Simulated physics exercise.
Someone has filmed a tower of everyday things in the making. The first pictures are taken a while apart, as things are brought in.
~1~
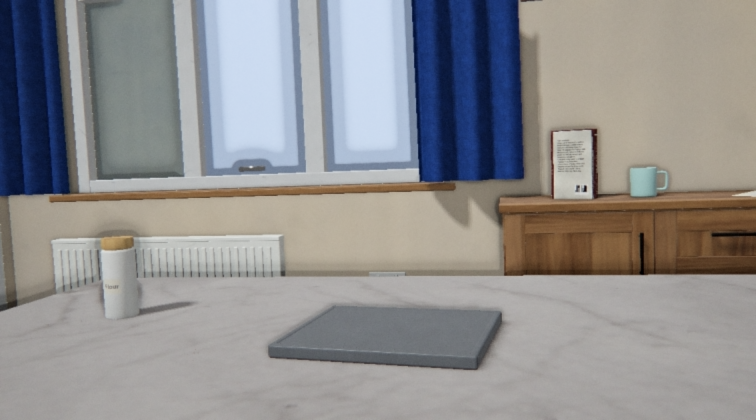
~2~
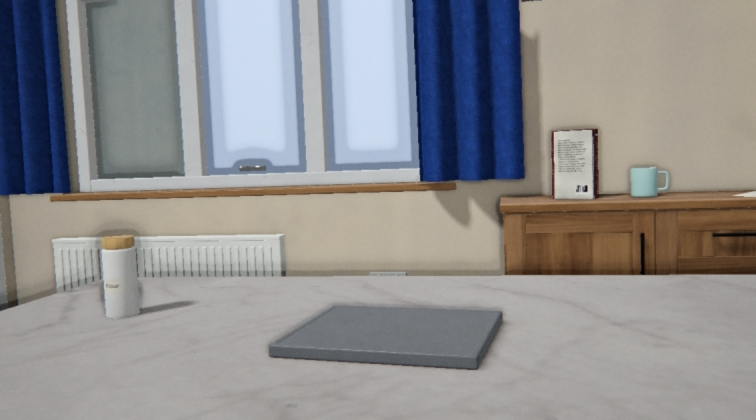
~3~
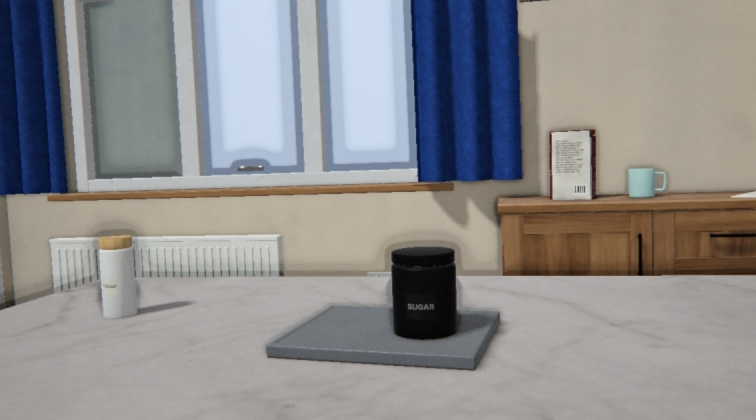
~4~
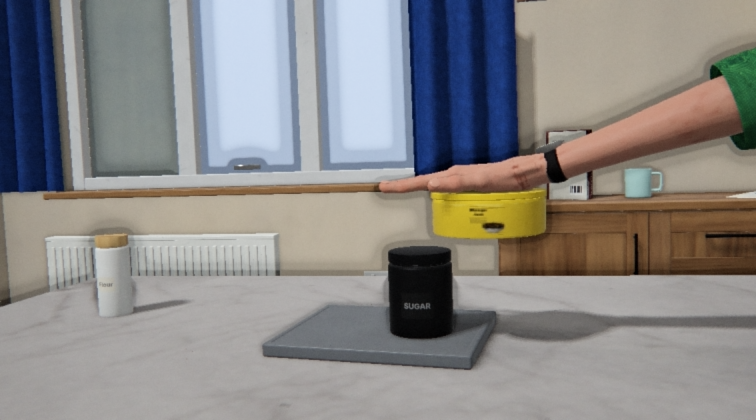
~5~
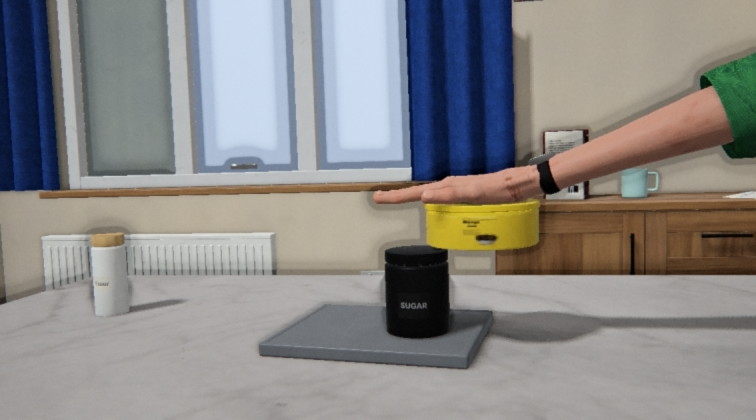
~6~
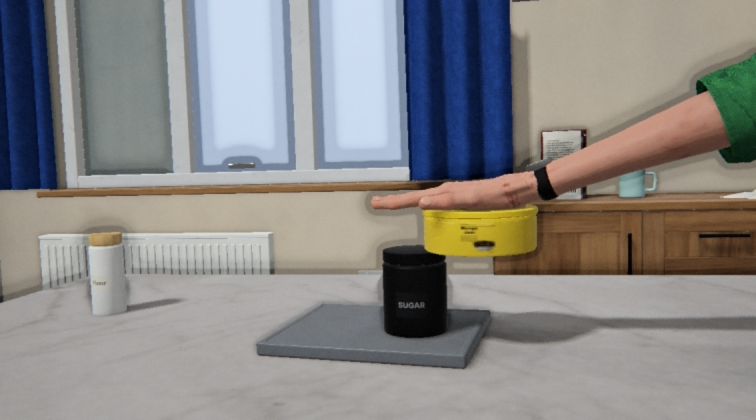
Black sugar jar appearing on a grey tray, then a hand lowering a yellow tub onto it, set right of centre.
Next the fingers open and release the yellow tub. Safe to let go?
Outcome: The pile gives way.
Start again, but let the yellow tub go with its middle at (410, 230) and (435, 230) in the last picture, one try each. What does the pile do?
First, it holds; second, it keeps its balance.
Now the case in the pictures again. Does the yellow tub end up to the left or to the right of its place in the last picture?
To the right.
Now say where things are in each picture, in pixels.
In the first frame, the last thing is not in view yet; white shaker (120, 276).
In the second frame, the last thing is not in view yet; grey tray (394, 332).
In the third frame, the last thing is not in view yet; black jar (424, 291).
In the fourth frame, coming down; yellow tub (488, 211); white shaker (114, 274).
In the fifth frame, coming down; yellow tub (482, 222); grey tray (384, 332).
In the sixth frame, in place under the hand; yellow tub (479, 228); black jar (415, 290).
Then, 0.30 s later than the last frame, yellow tub now fallen.
Then, 0.40 s later than the last frame, things are still on the move.
Then, 0.80 s later than the last frame, as before.
Then, 2.10 s later than the last frame, nothing new.
When it is over, fallen, yellow tub; the other 3 as before. End places, in pixels of the last picture, yellow tub near (518, 290). The pile loses its balance.
